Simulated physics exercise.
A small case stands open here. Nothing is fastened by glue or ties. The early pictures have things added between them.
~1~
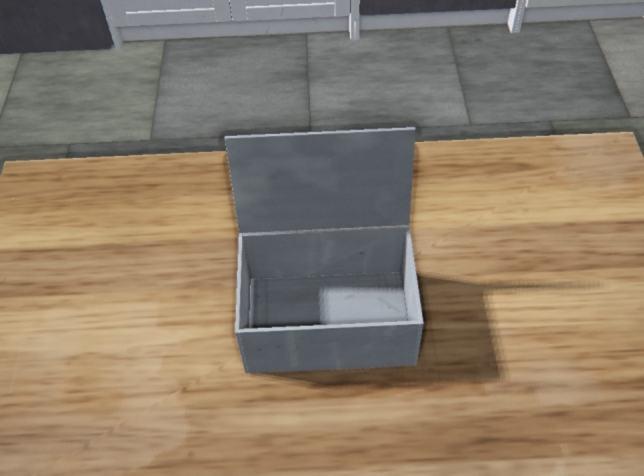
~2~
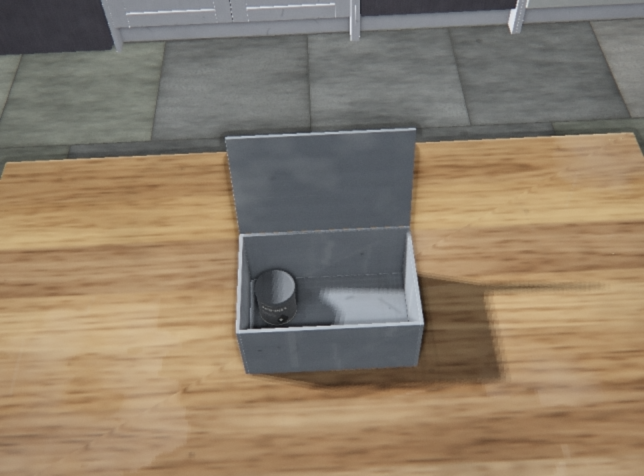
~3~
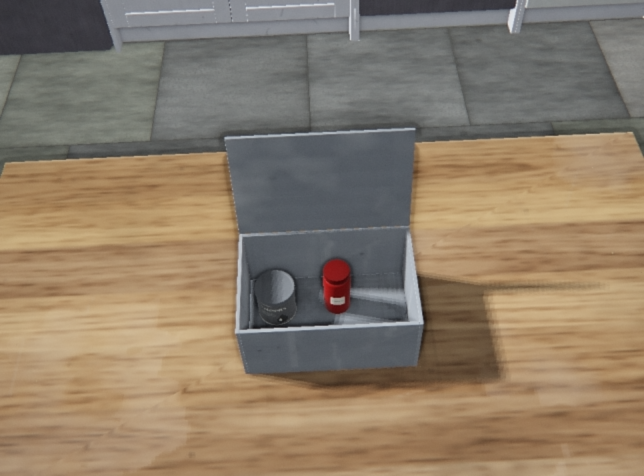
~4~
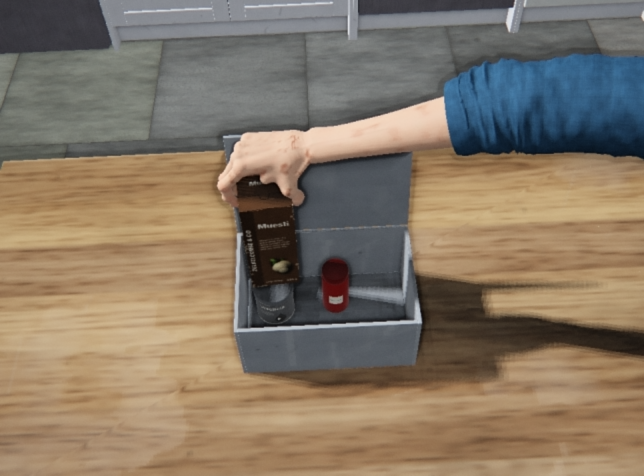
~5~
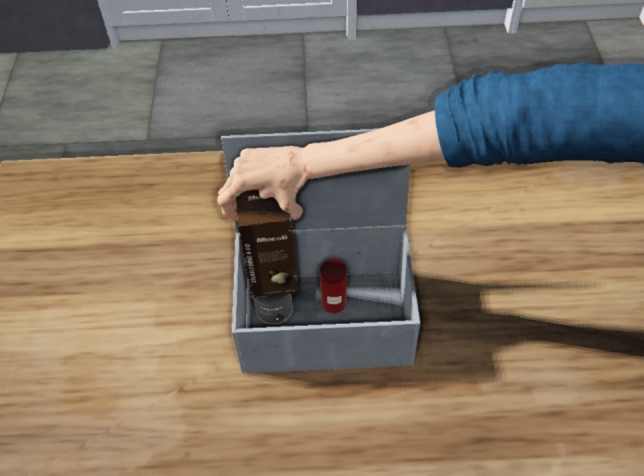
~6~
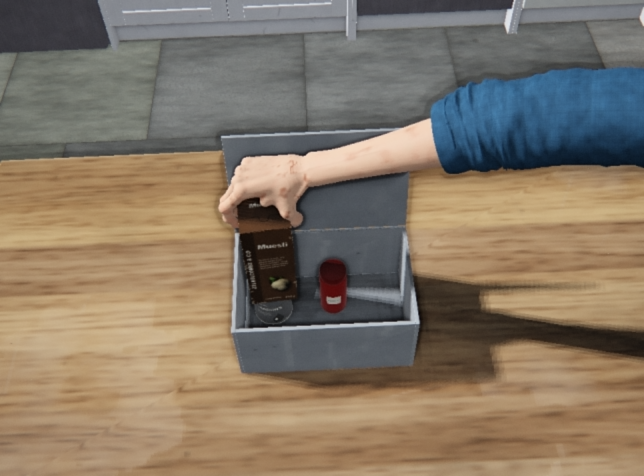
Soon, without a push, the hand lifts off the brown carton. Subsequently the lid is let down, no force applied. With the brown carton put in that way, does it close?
Lid lifted.
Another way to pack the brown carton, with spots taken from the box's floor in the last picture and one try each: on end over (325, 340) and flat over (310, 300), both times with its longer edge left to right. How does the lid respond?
Well, first it won't go down, and then it won't go down.
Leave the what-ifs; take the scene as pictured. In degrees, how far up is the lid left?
About 80°.
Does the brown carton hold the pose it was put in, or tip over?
Looking at the last picture, the brown carton is left as set.
Then, 0.90 s on from there, lid starting down.
Then, 1.00 s on from there, brown carton resting near (268, 251).
Then, 1.30 s on from there, lid 79° above the rim.
In the end, lid 79° above the rim; all 3 unmoved. At the end, from the last picture's camera, brown carton near (268, 250).
